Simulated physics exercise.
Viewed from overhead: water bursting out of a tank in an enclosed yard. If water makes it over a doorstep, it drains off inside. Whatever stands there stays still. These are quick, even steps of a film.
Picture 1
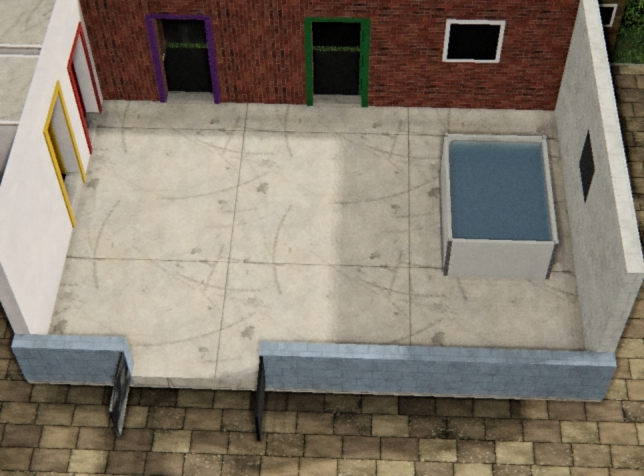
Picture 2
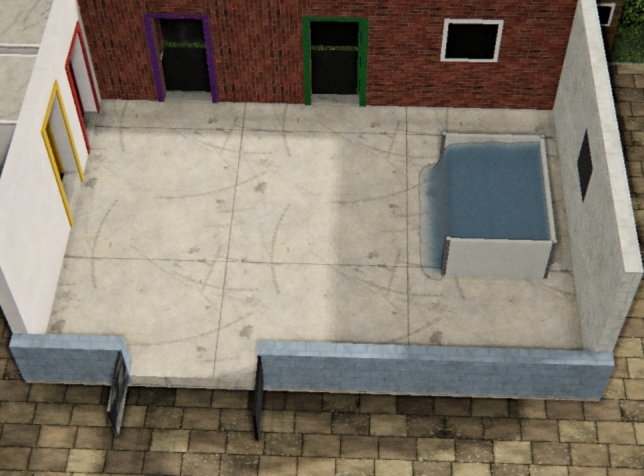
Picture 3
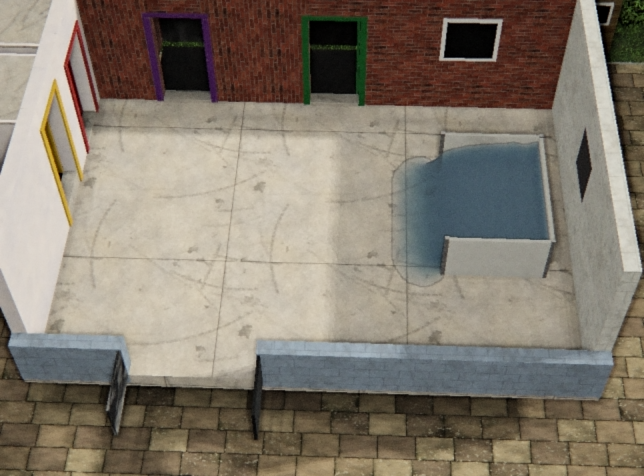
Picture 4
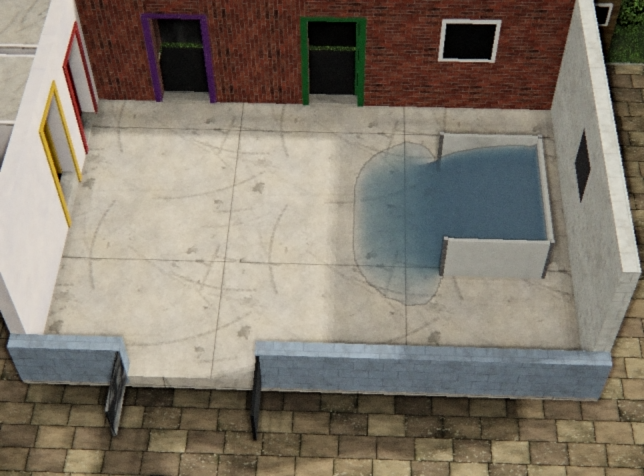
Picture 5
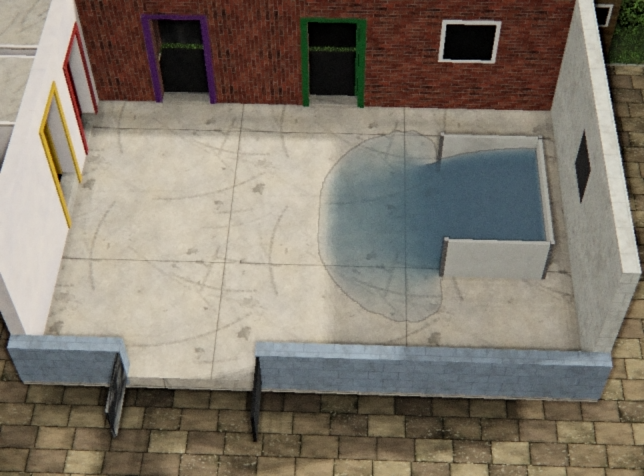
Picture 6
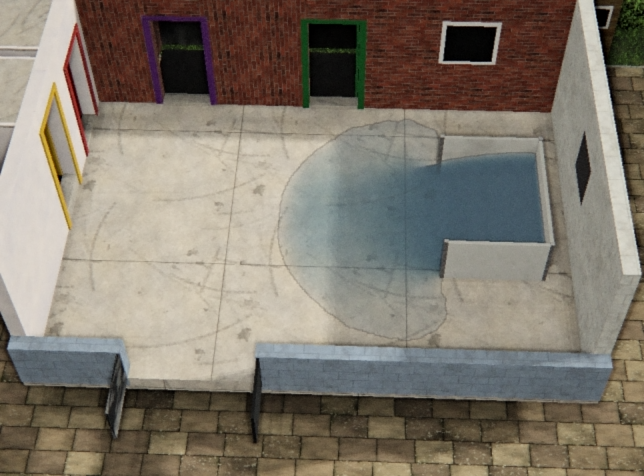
In a walled yard, water pours from a tank's open left side and spreads leftward.
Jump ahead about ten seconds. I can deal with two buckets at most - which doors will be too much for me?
In order: The purple door is going to allow over two buckets, the yellow door is going to allow two buckets or less, the green door is going to allow over two buckets, the red door is going to allow over two buckets.
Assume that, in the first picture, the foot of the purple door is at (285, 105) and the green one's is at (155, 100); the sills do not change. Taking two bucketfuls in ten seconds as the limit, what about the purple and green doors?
Looking at it, purple tops the limit, and green tops the limit.
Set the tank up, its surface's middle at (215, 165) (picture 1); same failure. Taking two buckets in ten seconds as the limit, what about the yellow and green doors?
I'd say the yellow one runs past the limit and the green one remains below.
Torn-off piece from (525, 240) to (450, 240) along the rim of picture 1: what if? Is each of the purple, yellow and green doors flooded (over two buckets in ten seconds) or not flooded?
The purple one exceeds the limit, the yellow one falls short and the green one falls short.
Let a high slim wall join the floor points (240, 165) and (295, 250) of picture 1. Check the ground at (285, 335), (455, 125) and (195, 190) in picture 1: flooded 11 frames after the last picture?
Results in sequence: Swamped / bone-dry / bone-dry.
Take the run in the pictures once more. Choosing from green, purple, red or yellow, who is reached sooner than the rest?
That would be the green one.
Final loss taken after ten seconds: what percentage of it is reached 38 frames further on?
About 70 per cent.
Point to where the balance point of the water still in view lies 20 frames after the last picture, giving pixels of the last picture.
About (231, 224).
A moment on, water covers 55 % of the floor; the purple door not reached, the yellow door not reached, the green door wet at the sill, nothing in, the red door not reached.
Next, water covers 75 % of the floor; the purple door under two buckets in, the yellow door wet at the sill, nothing in, the green door under two buckets in, the red door under two buckets in.
Then, water covers 80 % of the floor; the purple door over two buckets in, the yellow door wet at the sill, nothing in, the green door over two buckets in, the red door far over two buckets in.
Later, water covers 75 % of the floor; the purple door over two buckets in, the yellow door wet at the sill, nothing in, the green door over two buckets in, the red door far over two buckets in.
In the end, water covers 90 % of the floor; the purple door far over two buckets in, the yellow door wet at the sill, nothing in, the green door over two buckets in, the red door far over two buckets in.
